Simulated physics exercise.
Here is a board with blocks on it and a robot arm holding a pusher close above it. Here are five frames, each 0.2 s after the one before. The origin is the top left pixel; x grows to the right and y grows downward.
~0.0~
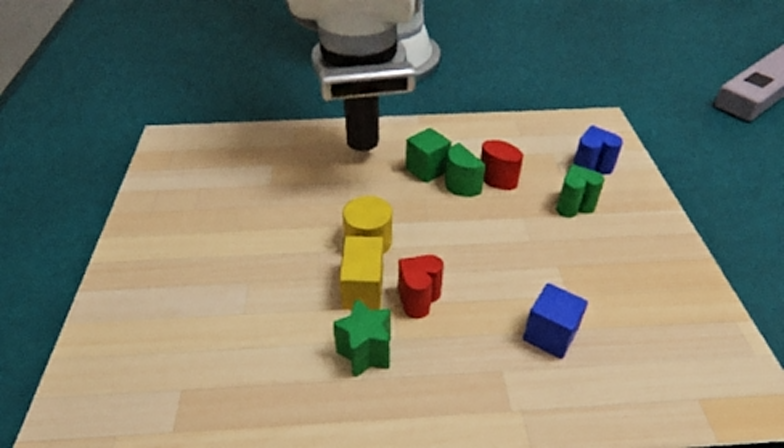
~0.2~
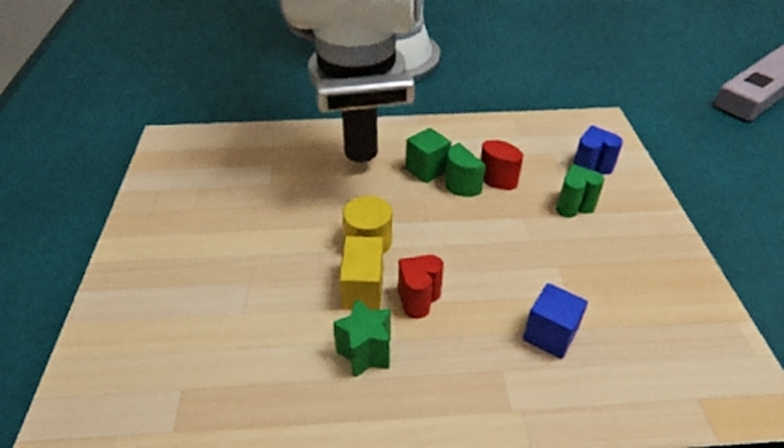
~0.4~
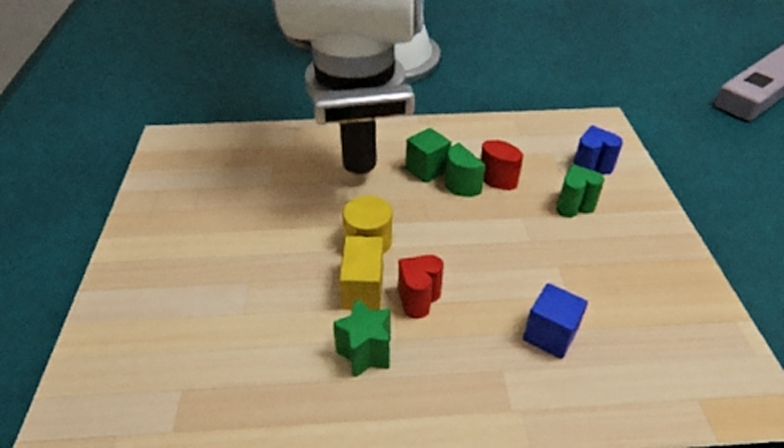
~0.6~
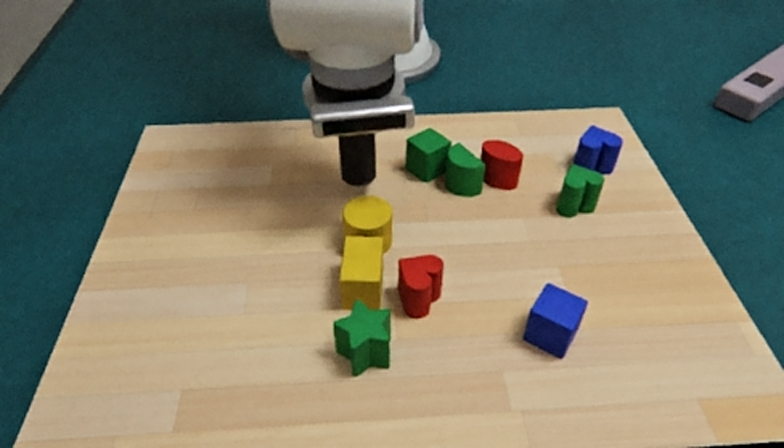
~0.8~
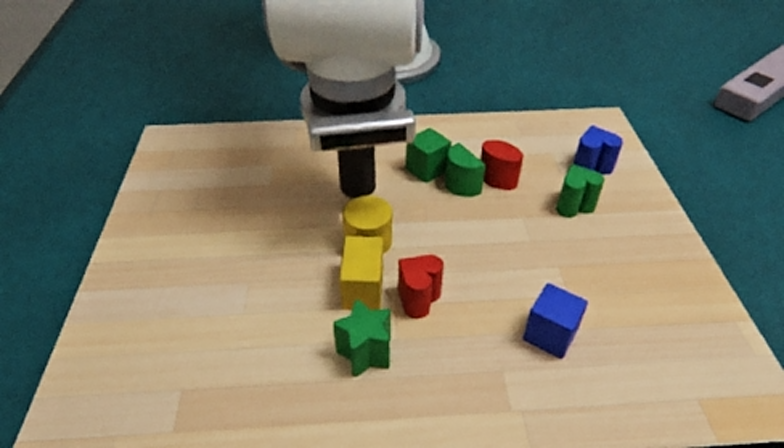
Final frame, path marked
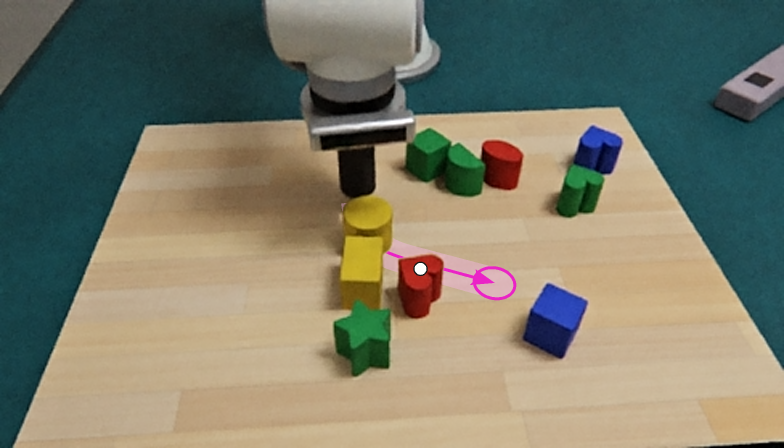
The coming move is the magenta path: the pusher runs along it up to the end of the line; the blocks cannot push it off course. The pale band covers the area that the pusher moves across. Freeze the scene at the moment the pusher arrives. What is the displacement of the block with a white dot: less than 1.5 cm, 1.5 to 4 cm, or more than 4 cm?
The distance will be 1.5 to 4 cm.
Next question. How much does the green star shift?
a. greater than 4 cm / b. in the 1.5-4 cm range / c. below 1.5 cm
The one that fits is b, in the 1.5-4 cm range.
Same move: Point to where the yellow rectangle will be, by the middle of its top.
Final place: (359, 297).
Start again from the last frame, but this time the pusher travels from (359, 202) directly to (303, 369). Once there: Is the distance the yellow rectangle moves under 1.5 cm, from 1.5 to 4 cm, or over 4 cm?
Its final spot will lie 1.5 to 4 cm from the current one.
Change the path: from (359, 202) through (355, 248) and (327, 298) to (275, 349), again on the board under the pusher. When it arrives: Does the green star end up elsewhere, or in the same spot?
By then it is displaced.
The line goes from (359, 202) via (373, 243) and (429, 265), ending at (494, 283); the dot is on the red heart-shaped block.
What follows on the original path. One third of the way, pusher (373, 228); yellow rectangle (363, 286), turned 30° clockwise; green star (361, 332), turned 20° anticlockwise; yellow disc (384, 244).
Two thirds of the way, pusher (432, 251); yellow rectangle (359, 297), turned 35° clockwise; green star (358, 343), turned 35° anticlockwise; yellow disc (404, 265); red heart-shaped block (441, 290), turned 45° anticlockwise.
At the end, pusher (497, 268); yellow rectangle (359, 297), turned 35° clockwise; green star (358, 343), turned 35° anticlockwise; yellow disc (404, 265); red heart-shaped block (441, 290), turned 45° anticlockwise.
